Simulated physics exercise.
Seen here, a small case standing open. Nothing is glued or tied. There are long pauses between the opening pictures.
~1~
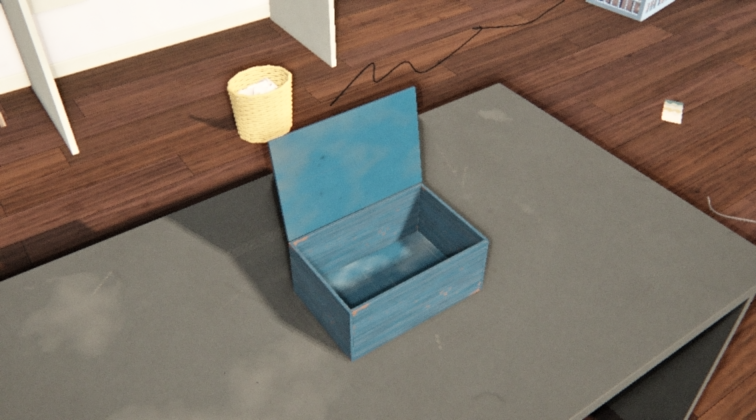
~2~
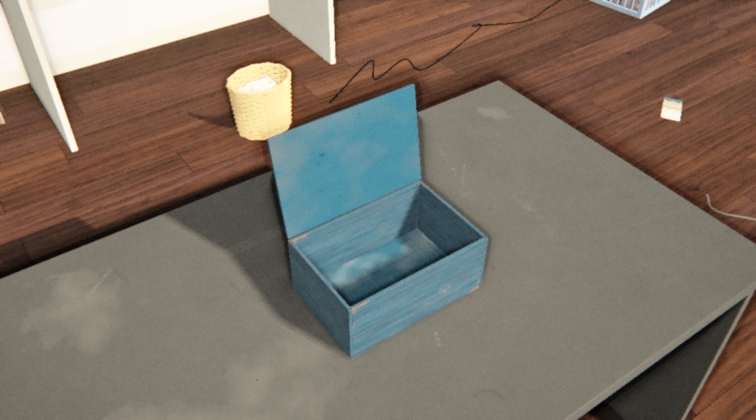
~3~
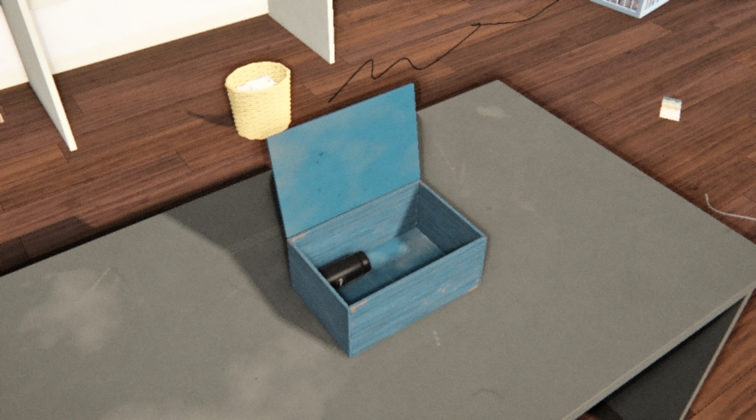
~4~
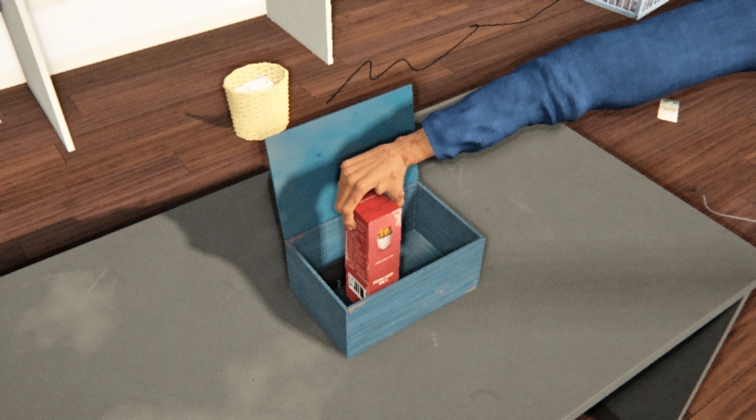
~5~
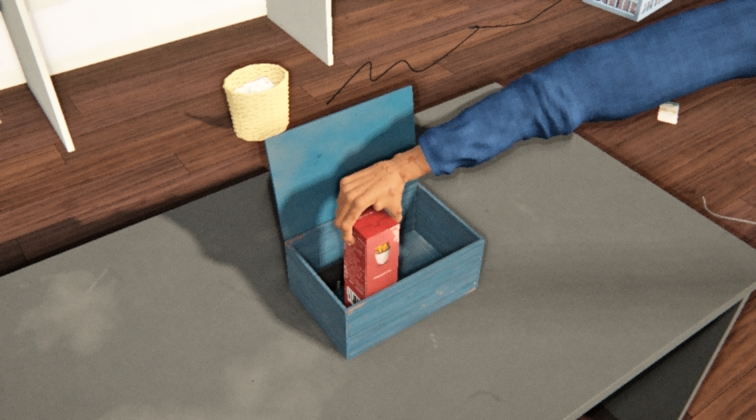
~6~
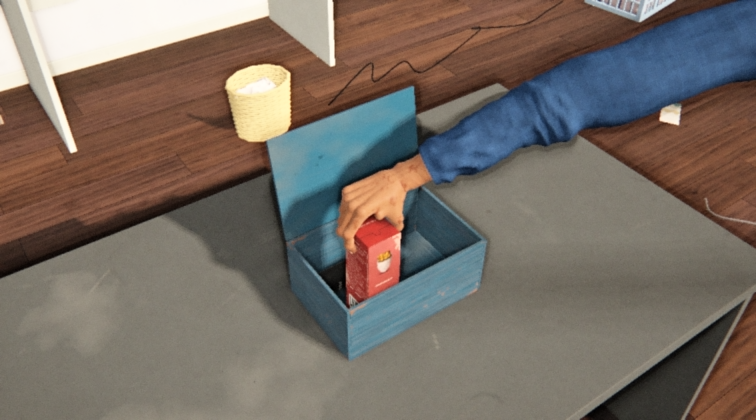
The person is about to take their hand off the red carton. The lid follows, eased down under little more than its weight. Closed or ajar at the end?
Here the lid stays ajar.
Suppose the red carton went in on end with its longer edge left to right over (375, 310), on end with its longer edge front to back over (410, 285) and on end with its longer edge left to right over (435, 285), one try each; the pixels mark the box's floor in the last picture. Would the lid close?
In the first case it is held up; in the second case it stays ajar; in the third case it will not close.
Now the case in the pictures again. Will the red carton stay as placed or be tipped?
It keeps its pose.
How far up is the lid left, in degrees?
About 45°.
Then, 1.40 s past the last view, lid 72° above the rim.
Then, 2.30 s past the last view, lid 43° above the rim.
Finally, lid 43° above the rim; both still in place. Final places as the last picture's camera would see them, red carton near (372, 277).
